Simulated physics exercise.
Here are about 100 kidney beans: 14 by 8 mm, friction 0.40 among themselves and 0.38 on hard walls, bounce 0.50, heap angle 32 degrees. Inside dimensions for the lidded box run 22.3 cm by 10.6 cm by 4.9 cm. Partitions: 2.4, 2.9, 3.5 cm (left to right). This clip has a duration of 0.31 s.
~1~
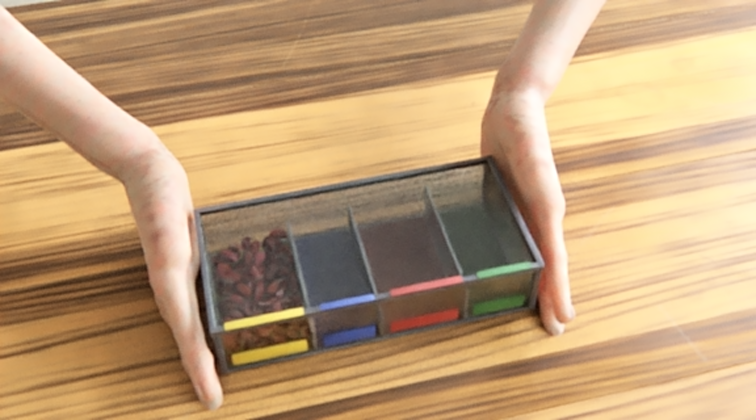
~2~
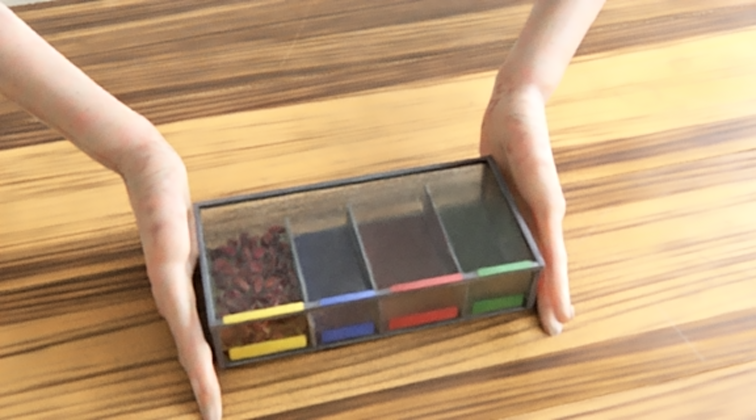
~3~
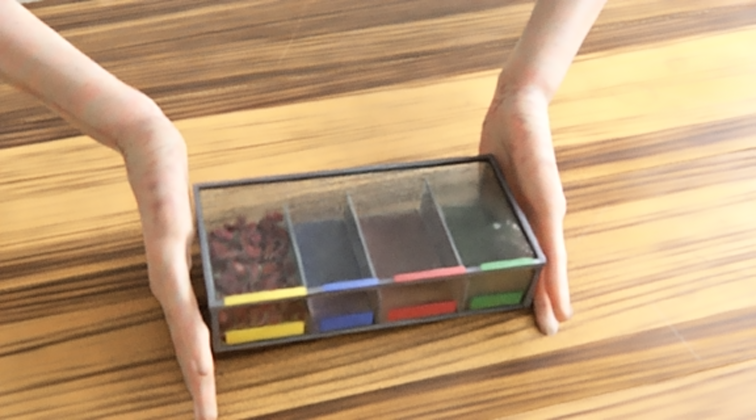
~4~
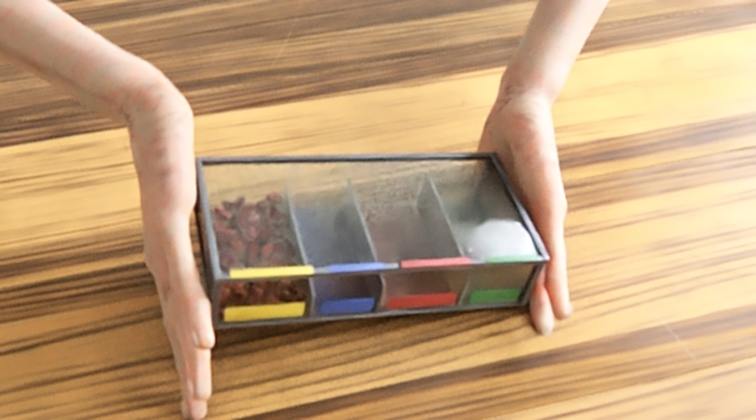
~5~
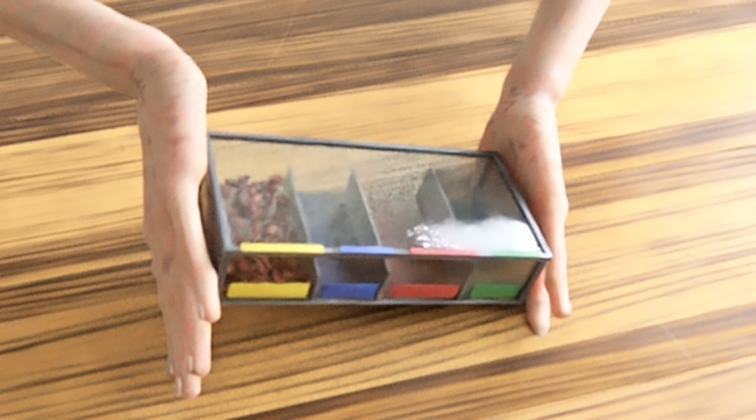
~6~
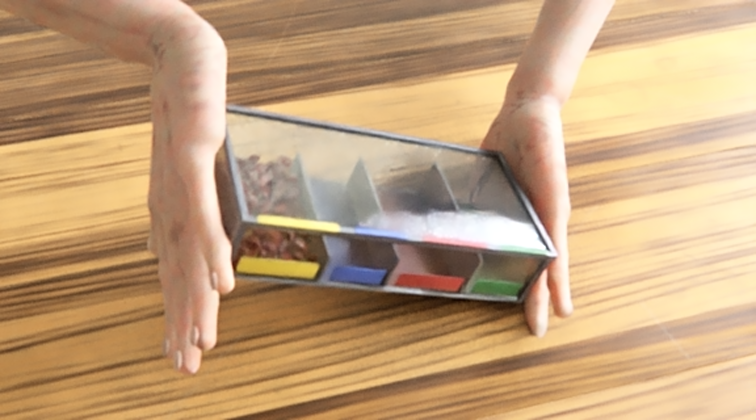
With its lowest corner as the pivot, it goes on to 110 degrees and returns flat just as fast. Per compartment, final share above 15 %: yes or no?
Red yes; blue no; green yes; yellow no.
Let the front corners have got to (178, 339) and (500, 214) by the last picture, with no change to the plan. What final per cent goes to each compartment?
Red 0 %, blue 0 %, green 0 %, yellow 100 %.
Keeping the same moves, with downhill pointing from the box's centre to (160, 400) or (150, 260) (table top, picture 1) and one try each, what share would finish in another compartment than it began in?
Approximately 0 percent, then 0 percent.
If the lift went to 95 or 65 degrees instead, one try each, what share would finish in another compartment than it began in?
Try one gives around 85 %, try two around 20 %.
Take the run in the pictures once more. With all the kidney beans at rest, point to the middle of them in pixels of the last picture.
Look around (453, 236) in the last picture.
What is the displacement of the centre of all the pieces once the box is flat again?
About 16.0 cm.
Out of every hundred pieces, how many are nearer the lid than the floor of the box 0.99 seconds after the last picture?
Roughly 90 per cent.
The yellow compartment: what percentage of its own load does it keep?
Around 0 percent stays put.
Then, 0.99 s after the last picture, tilt 109 degrees; red 30 %, blue 30 %, green 35 %, yellow 5 %.
Then, 1.66 s after the last picture, tilt 47 degrees; red 20 %, green 80 %.
Then, 2.36 s after the last picture, tilt 0 degrees; red 20 %, green 80 %.
In the end, red 20 %, blue 0 %, green 80 %, yellow 0 %.
